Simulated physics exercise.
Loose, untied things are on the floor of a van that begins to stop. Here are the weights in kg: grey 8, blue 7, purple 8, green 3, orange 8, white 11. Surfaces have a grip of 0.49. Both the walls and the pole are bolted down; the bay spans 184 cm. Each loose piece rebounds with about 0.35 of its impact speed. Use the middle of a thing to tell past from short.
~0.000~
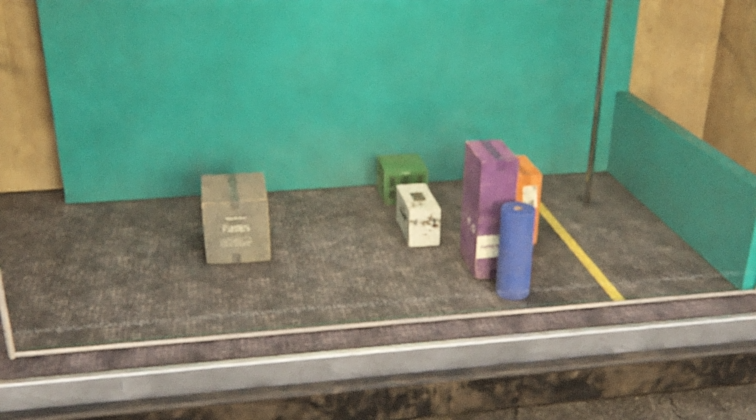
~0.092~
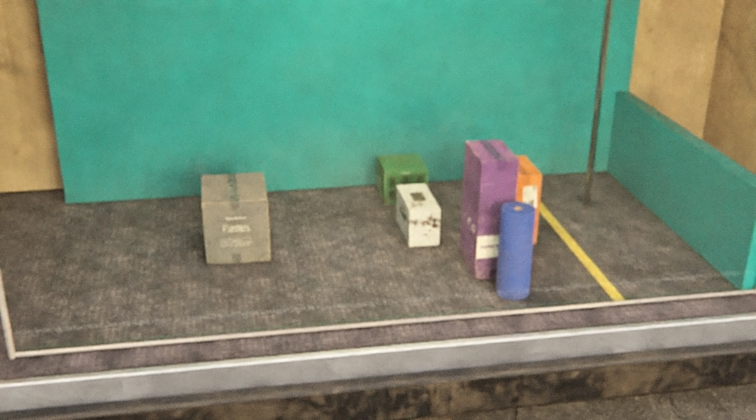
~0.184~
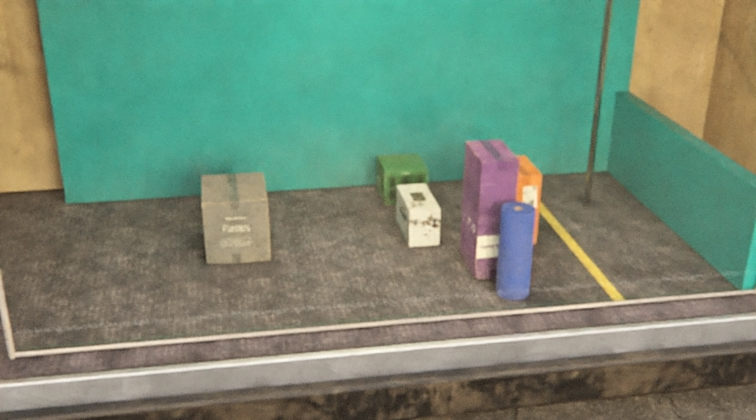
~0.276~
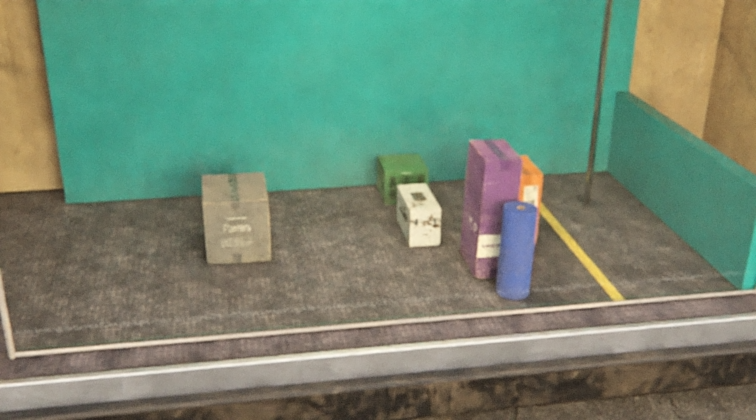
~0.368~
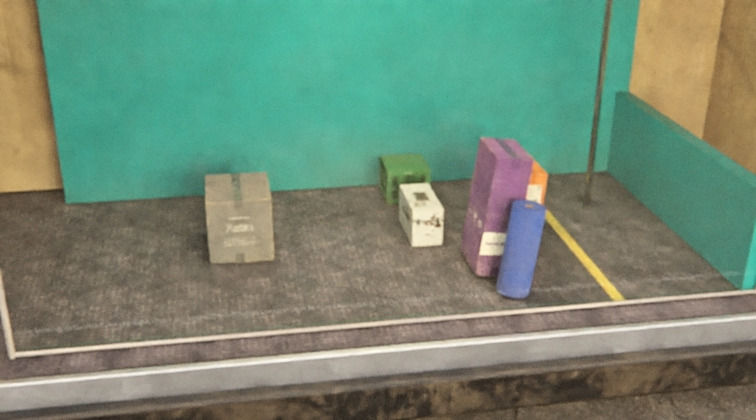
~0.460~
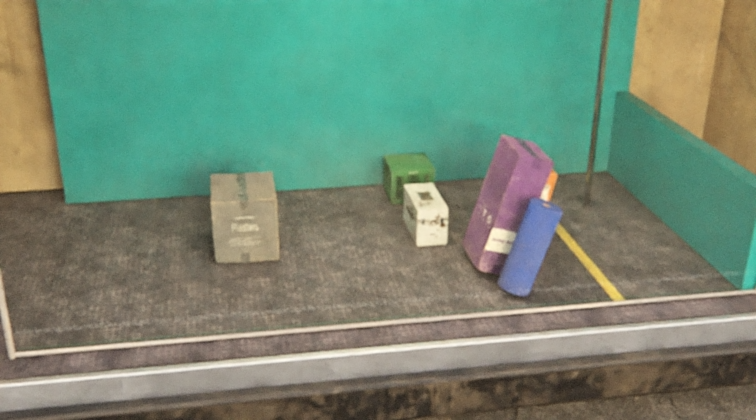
Purple box and blue roll leaning to the right on a van floor as the other boxes shift slightly the same way.
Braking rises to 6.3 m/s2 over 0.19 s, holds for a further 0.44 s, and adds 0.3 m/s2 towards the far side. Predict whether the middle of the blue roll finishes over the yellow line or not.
Over it.
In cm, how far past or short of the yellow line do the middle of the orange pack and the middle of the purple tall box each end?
Orange pack 30 past, purple tall box 20 past.
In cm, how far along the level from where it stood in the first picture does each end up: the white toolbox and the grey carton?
White toolbox about 35, grey carton about 35.
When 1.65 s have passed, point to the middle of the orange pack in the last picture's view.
Around (604, 214).
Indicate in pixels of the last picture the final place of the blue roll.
Close to (631, 266).
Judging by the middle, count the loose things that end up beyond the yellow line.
3 of the loose things.
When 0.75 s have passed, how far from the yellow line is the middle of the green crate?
Around 65 cm shy of it.
After 0.75 s the blue roll is 8 cm short of the yellow line, tilted 85°, near (593, 266) in the last picture's view.
After 1.15 s the blue roll is 15 cm past the yellow line, tilted 90°, near (631, 266) in the last picture's view; the green crate 54 cm short of the yellow line, tilted 0°.
After 1.65 s the blue roll is 15 cm past the yellow line, tilted 90°, near (631, 266) in the last picture's view.
At rest, 1.9 s, grey carton stops short of the yellow line; blue roll crosses the yellow line; purple tall box crosses the yellow line; green crate stops short of the yellow line; orange pack crosses the yellow line; white toolbox stops short of the yellow line.
